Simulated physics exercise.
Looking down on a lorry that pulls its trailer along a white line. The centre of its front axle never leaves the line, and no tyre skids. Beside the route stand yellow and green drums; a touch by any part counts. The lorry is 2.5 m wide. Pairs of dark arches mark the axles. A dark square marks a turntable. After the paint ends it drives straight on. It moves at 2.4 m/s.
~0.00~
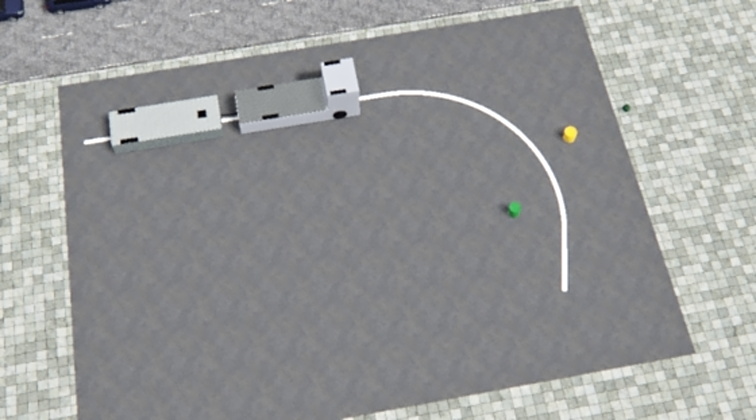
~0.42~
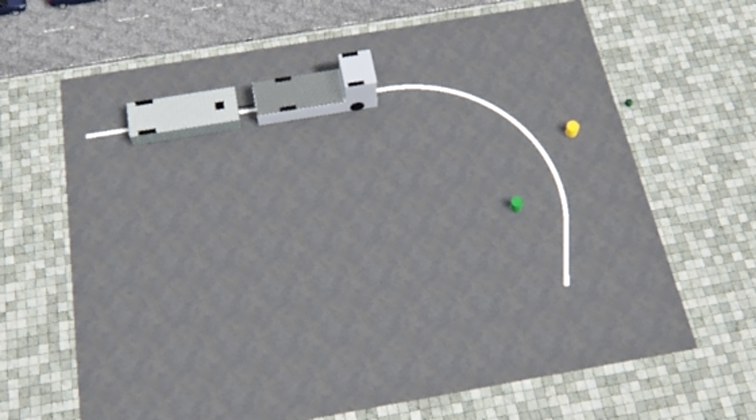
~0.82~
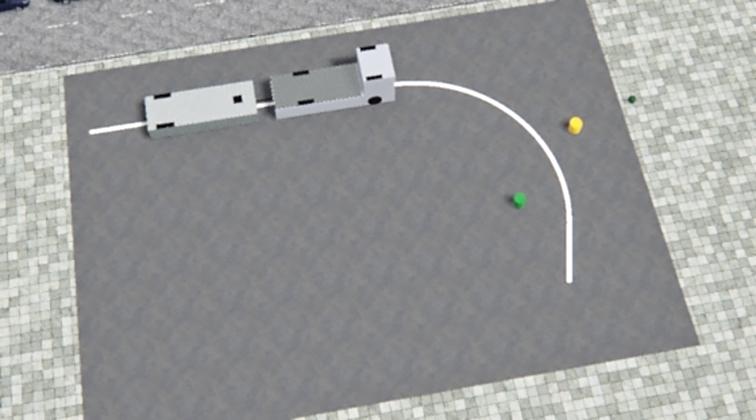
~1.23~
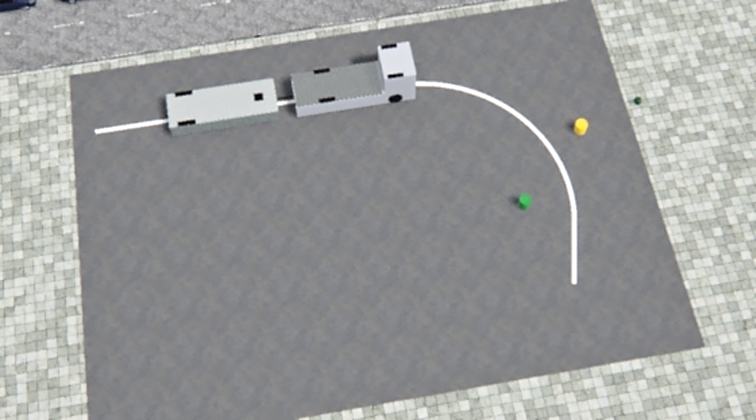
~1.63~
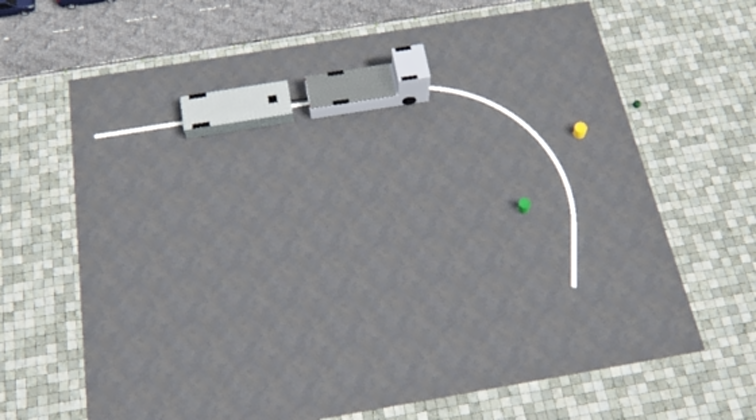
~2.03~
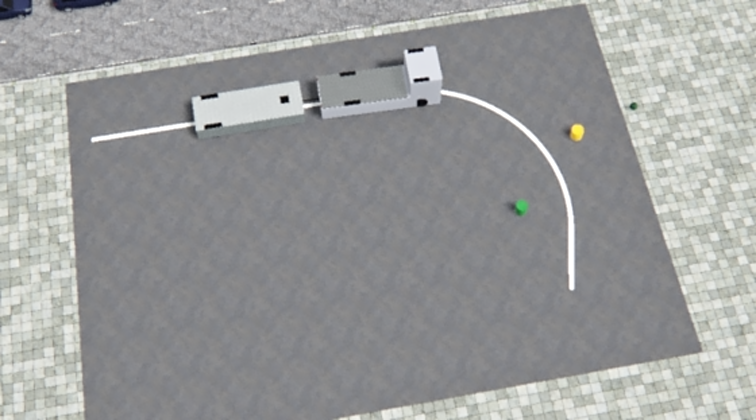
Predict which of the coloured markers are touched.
The yellow one is missed; the green one takes a hit.
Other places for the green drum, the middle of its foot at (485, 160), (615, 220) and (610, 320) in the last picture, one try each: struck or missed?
First hit, second missed, third missed.
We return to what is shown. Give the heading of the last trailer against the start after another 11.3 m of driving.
Some 10°.
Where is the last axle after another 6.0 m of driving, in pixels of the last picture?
Around (300, 97).
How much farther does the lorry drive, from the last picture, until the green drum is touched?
About 22.5 m.
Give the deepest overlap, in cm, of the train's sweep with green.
Green 70.
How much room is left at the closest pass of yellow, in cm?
To spare: Yellow 30.
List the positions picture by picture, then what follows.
In the first frame, nose (354, 89); last axle (128, 126); still straight; yellow (570, 135), green (515, 210); 1 trailer.
In the second frame, nose (371, 80); last axle (146, 117); still straight.
In the third frame, nose (389, 74); last axle (164, 111); still straight.
In the fourth frame, nose (410, 73); last axle (185, 108); still straight.
In the fifth frame, nose (423, 75); last axle (199, 110); still straight.
In the sixth frame, nose (435, 77); last axle (211, 111); turned 2°; yellow (577, 133), green (521, 208).
Then, 5.9 s in, the last axle is at (347, 92) of the last picture, 20 cm off the line; yellow has been passed with 30 cm to spare.
Then, 9.2 s in, the last axle is at (449, 107) of the last picture, 170 cm off the line.
Then, 11.5 s in, the last axle is at (506, 147) of the last picture, 235 cm off the line; the trailer has hit green.
Then, 16.5 s in, the last axle is at (564, 314) of the last picture, 60 cm off the line; 1 of 2 struck in all.
